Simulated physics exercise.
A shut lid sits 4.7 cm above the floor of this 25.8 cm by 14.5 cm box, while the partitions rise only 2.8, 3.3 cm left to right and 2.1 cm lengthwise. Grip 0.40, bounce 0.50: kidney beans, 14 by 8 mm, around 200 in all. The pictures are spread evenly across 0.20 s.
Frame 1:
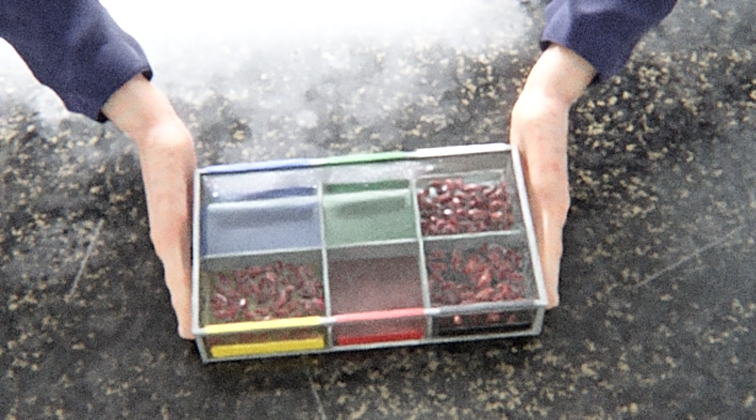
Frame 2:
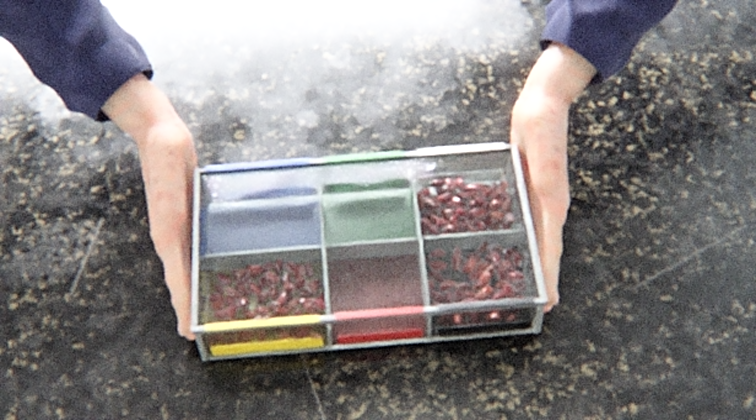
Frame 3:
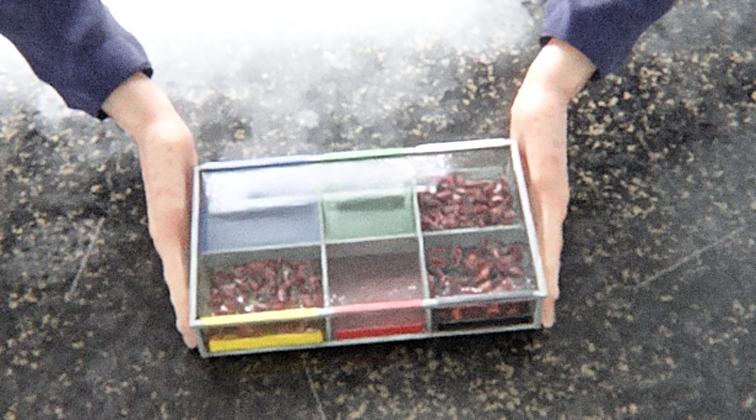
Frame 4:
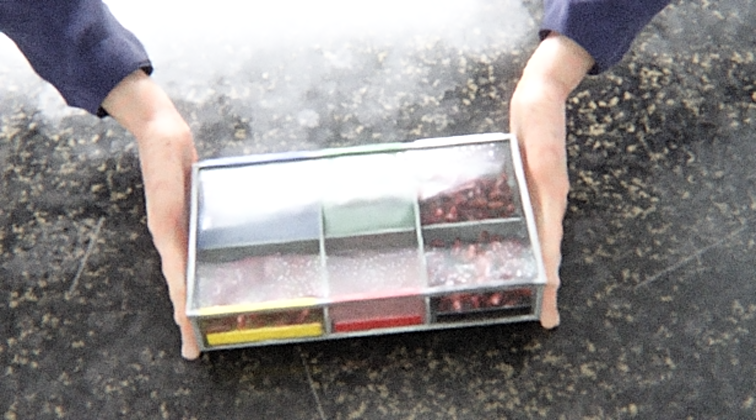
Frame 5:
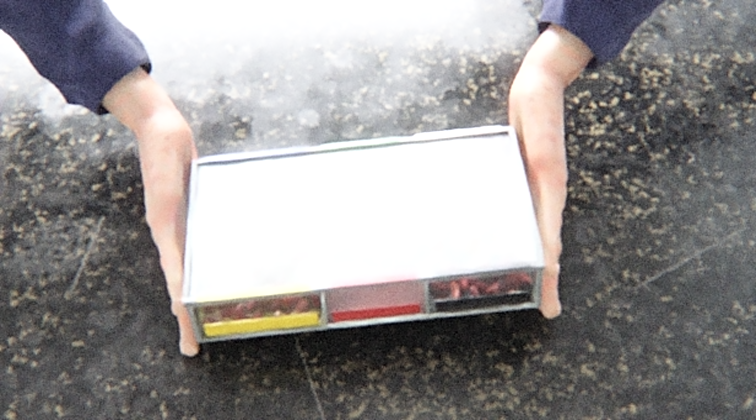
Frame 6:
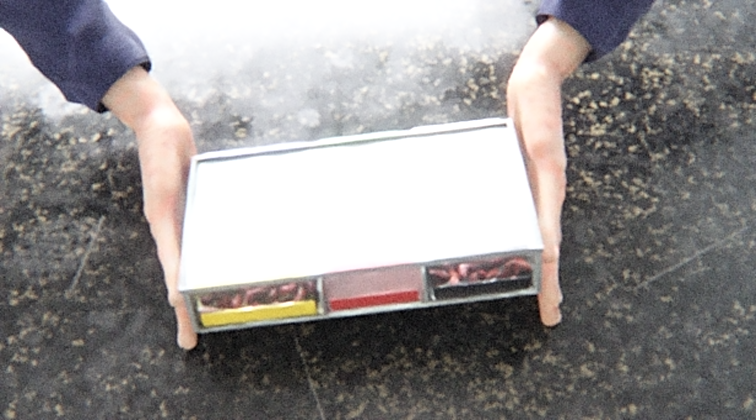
Above a dark speckled surface, two hands gradually tilt a clear-lidded, divided box of beans.
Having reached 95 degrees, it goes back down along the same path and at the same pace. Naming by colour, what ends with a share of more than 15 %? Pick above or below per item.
Red compartment = below; blue compartment = above; green compartment = below; yellow compartment = below; white compartment = above; black compartment = below.
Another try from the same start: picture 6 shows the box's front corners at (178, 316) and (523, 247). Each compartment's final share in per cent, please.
Red 5, blue 15, green 5, yellow 25, white 35, black 15.
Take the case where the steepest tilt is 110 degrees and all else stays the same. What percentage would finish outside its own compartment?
Estimate: Around 60 %.
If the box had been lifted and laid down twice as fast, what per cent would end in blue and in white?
That gives blue 30 percent and white 60 percent.
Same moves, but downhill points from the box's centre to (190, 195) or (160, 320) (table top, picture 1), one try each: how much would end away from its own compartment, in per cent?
First try: Around 35 percent; second try: Around 25 percent.
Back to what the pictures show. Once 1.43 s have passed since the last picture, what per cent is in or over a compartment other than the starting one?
Around 55 percent.
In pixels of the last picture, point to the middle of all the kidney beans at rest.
Close to pixel (432, 206).
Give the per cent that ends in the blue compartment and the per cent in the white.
Blue: 30; white: 60.
Then, 0.85 s after the last picture, tilt 95 degrees; blue 10 %, yellow 25 %, white 40 %, black 25 %.
Then, 1.43 s after the last picture, tilt 43 degrees; blue 30 %, green 5 %, yellow 5 %, white 60 %.
Then, 2.06 s after the last picture, tilt 0 degrees; blue 30 %, green 5 %, yellow 5 %, white 60 %.
In the end, red 0 %, blue 30 %, green 5 %, yellow 5 %, white 60 %, black 0 %.
